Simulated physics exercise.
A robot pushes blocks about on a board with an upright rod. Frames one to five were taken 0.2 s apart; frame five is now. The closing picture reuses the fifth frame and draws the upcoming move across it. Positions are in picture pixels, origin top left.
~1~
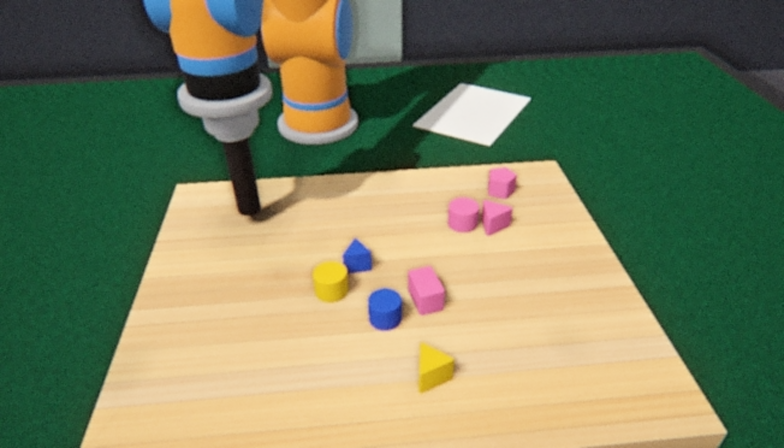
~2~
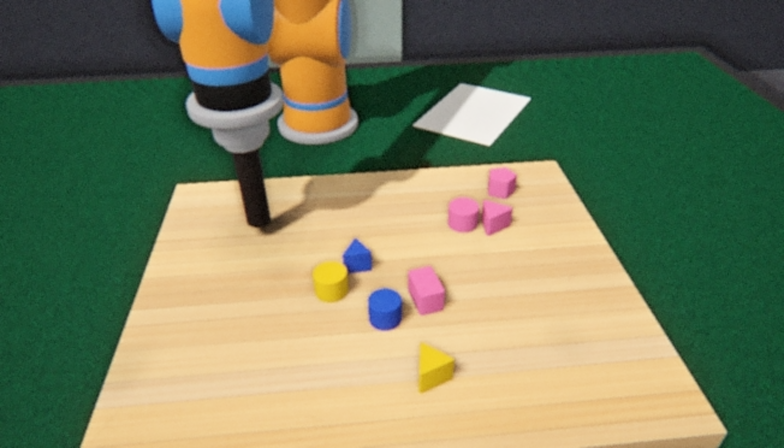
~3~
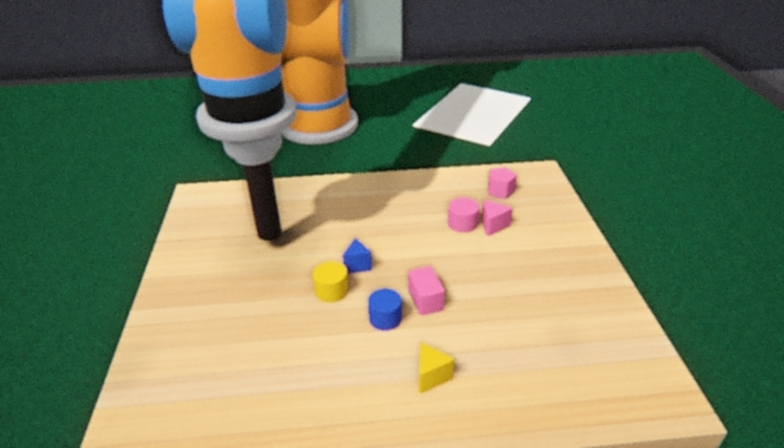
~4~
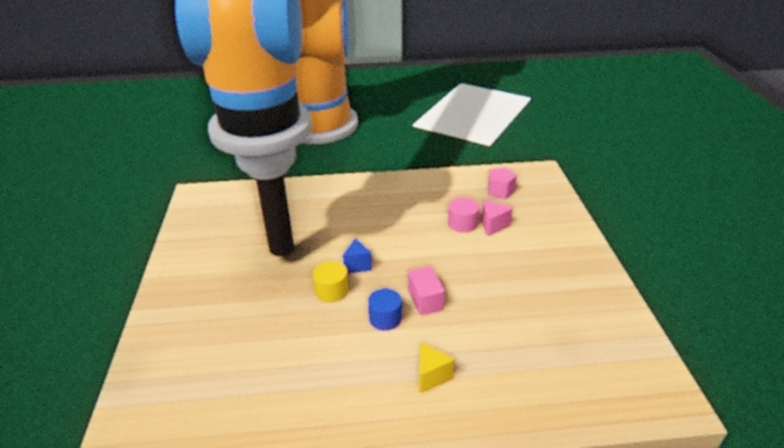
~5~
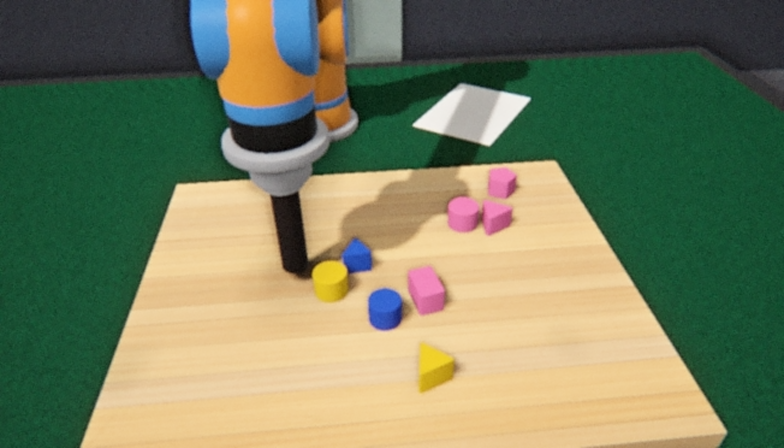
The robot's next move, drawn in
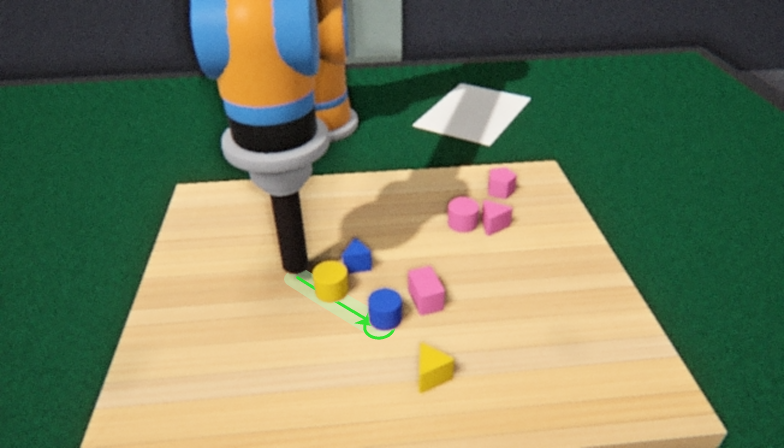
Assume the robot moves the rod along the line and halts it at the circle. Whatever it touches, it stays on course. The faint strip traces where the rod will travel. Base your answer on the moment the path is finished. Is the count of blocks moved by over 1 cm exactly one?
No - that is not the case.
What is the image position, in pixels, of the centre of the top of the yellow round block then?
(393, 285)
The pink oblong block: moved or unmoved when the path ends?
Once the path is done, it remains where it sat before.
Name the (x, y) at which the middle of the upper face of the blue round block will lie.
Top centre: (411, 307).
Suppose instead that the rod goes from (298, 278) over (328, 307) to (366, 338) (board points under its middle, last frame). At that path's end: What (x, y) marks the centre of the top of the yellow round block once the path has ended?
Its top centre lands on (362, 281).
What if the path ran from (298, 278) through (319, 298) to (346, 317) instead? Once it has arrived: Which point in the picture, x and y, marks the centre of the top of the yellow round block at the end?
Around (366, 280).
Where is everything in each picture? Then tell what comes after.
In the first frame, tip of the rod (250, 209), middles of tops, yellow round block (330, 272), blue triangular block (356, 248), blue round block (385, 299), pink oblong block (426, 280).
In the second frame, rod (259, 221), nothing pushed.
In the third frame, rod (270, 234), nothing pushed.
In the fourth frame, rod (282, 249), nothing pushed.
In the fifth frame, rod (296, 265), yellow round block (330, 272), blue triangular block (356, 248), blue round block (385, 299), pink oblong block (426, 280).
The line goes from (298, 278) directly to (379, 327).
The first path, step by step. One third of the way, rod (321, 281); yellow round block (350, 279).
Two thirds of the way, rod (349, 297); yellow round block (380, 285); blue round block (402, 304).
At the end, rod (379, 314); yellow round block (393, 285); blue triangular block unmoved; blue round block (411, 307); pink oblong block unmoved.
